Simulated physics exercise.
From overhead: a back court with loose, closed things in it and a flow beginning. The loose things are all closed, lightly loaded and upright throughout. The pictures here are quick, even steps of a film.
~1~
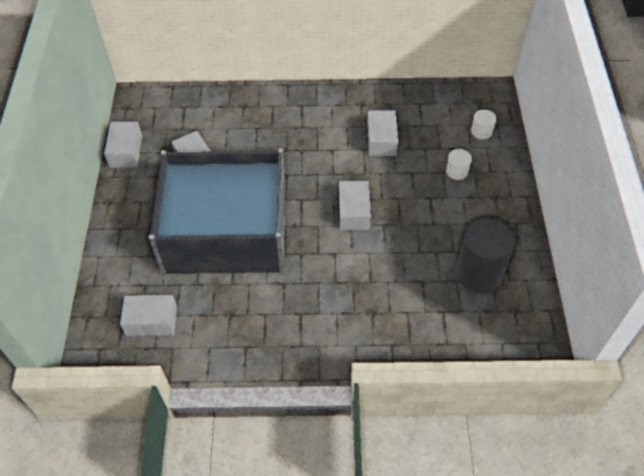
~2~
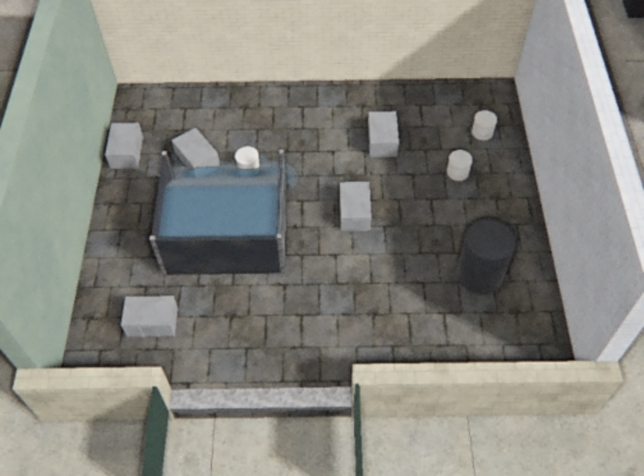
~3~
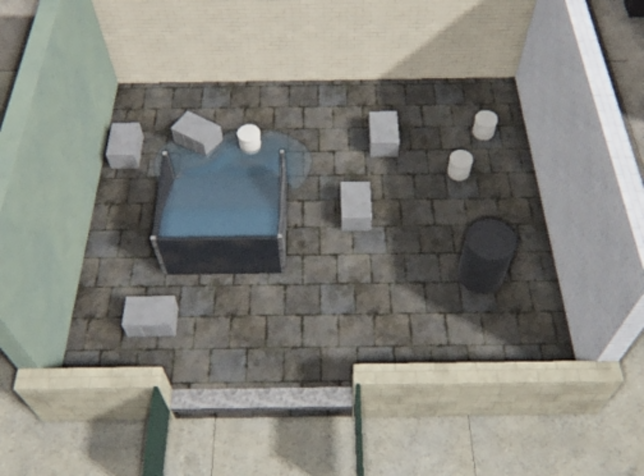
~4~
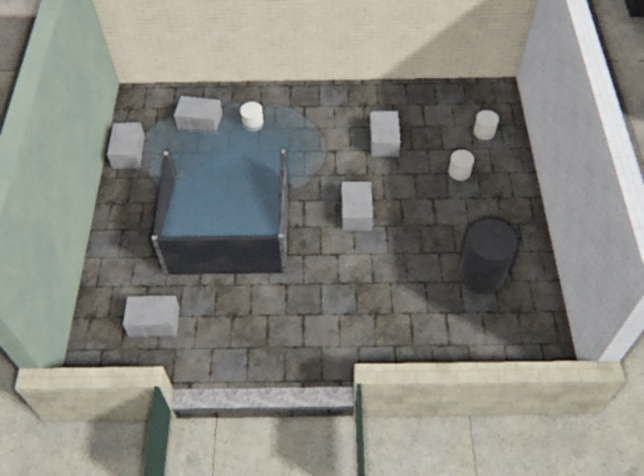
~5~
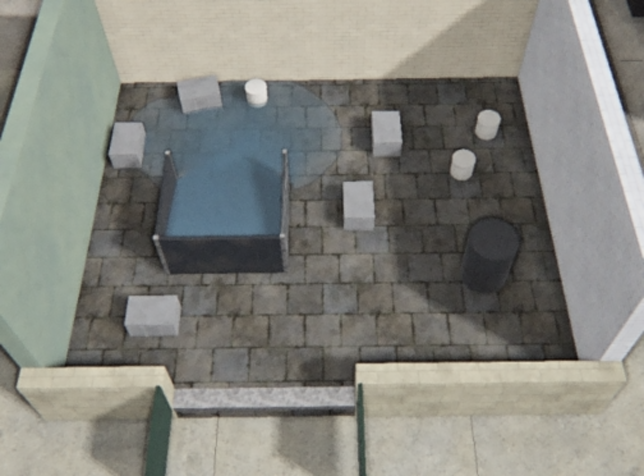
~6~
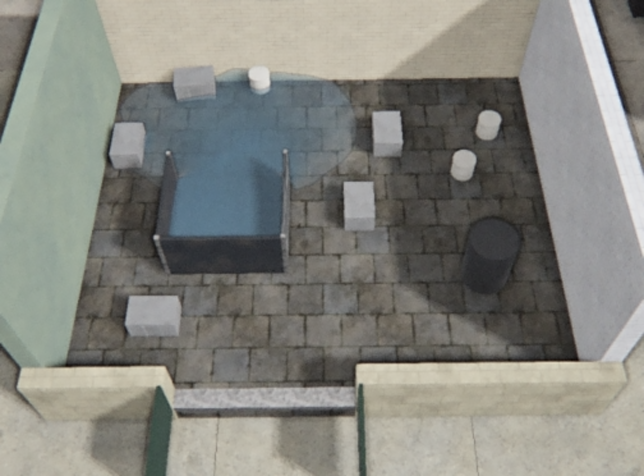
In a walled, paved back court, water spread out from the back of a dark square tank, and a pale crate and a small white pail moved back toward the rear wall.
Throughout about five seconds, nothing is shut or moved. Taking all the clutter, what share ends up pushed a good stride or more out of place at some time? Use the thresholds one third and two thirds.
I'd put it at two thirds or higher.
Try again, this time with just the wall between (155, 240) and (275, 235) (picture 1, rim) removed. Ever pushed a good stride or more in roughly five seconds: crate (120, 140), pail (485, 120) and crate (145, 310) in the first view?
Travels that far, falls short, travels that far.
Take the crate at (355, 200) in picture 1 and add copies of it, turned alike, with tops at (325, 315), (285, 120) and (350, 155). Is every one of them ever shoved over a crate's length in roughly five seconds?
In sequence: Hardly budges; knocked well away; hardly budges.
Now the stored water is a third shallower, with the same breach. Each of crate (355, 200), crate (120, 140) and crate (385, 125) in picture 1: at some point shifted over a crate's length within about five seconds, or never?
The first stayed below the mark, the next passed the mark, and the last passed the mark.
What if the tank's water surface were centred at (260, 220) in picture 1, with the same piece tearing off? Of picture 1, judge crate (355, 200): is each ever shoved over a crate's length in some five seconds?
It stayed short.
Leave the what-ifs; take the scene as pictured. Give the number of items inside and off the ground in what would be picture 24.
The figure is 3.
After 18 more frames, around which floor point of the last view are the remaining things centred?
Close to pixel (325, 220).
A moment on, 2 of 8 are well off their spots; 2 afloat.
Next, 3 of 8 are well off their spots; 1 afloat.
Later, 6 of 8 are well off their spots; 3 afloat.
In the end, 6 of 8 are well off their spots, and 6 have been at some point; 2 afloat.
